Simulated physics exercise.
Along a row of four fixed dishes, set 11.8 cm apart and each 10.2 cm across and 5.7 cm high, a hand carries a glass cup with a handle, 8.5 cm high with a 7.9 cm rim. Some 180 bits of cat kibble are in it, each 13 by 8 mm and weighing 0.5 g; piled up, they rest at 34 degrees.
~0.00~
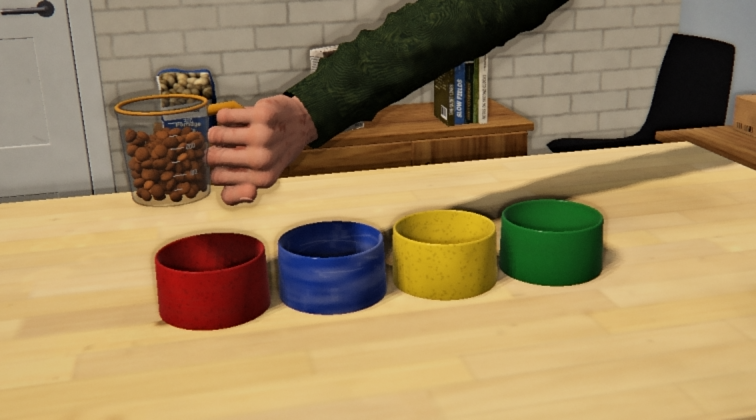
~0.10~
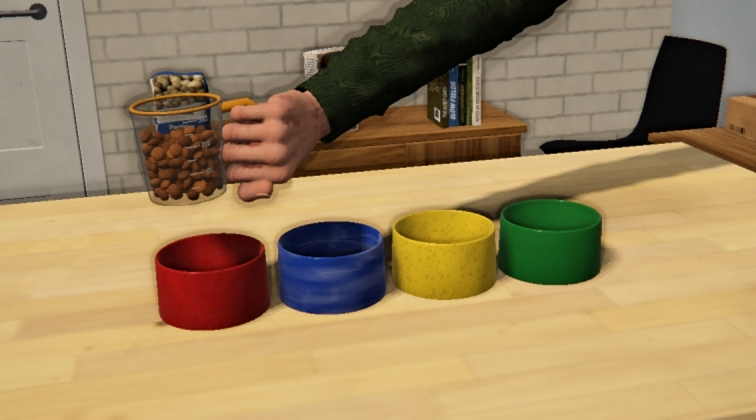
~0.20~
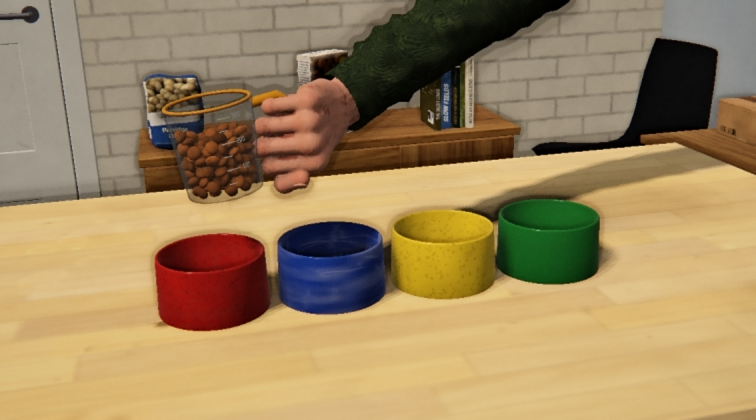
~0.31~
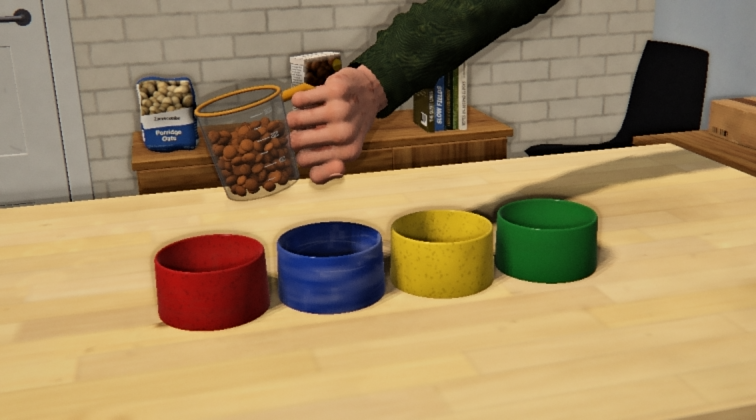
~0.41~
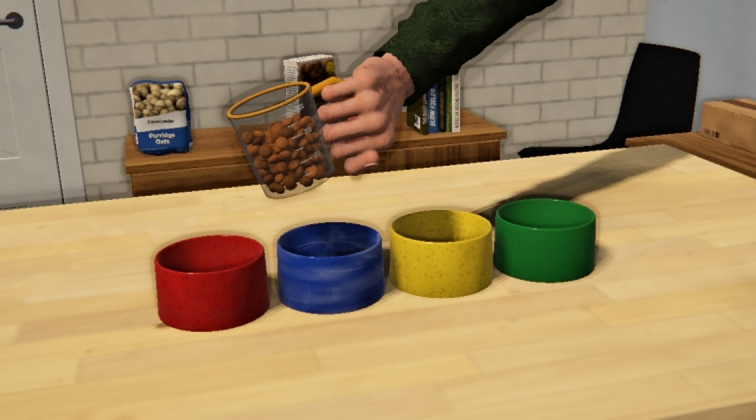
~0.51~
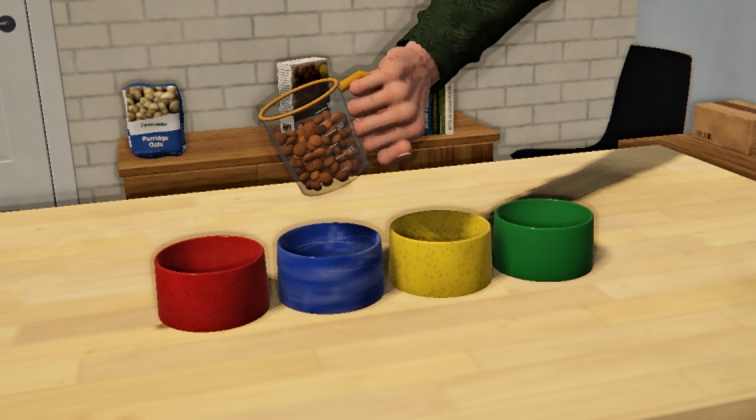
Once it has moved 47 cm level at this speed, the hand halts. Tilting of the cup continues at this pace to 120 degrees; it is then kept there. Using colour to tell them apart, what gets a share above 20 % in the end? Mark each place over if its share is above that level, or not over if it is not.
Red: Not over, blue: Not over, green: Over, yellow: Not over, counter: Not over.
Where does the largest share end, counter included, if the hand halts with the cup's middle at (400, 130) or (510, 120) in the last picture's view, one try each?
The biggest share goes to blue first, then to yellow.
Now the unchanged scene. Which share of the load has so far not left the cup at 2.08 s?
Some 100 per cent of the load.
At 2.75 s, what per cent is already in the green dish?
Estimate: Near 90 %.
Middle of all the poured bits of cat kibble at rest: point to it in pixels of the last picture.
Close to pixel (548, 244).
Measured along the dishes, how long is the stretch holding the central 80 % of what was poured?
Some 6 centimetres.
After 1.45 s, tilt 67 degrees; cup holds 100 %.
Then, at 2.08 s, tilt 98 degrees; cup holds 100 %.
After 2.75 s, tilt 120 degrees; cup holds 10 %, green 90 %.
In the end, at 3.5 s, red 0 %, blue 0 %, green 100 %, yellow 0 %, counter 0 %.
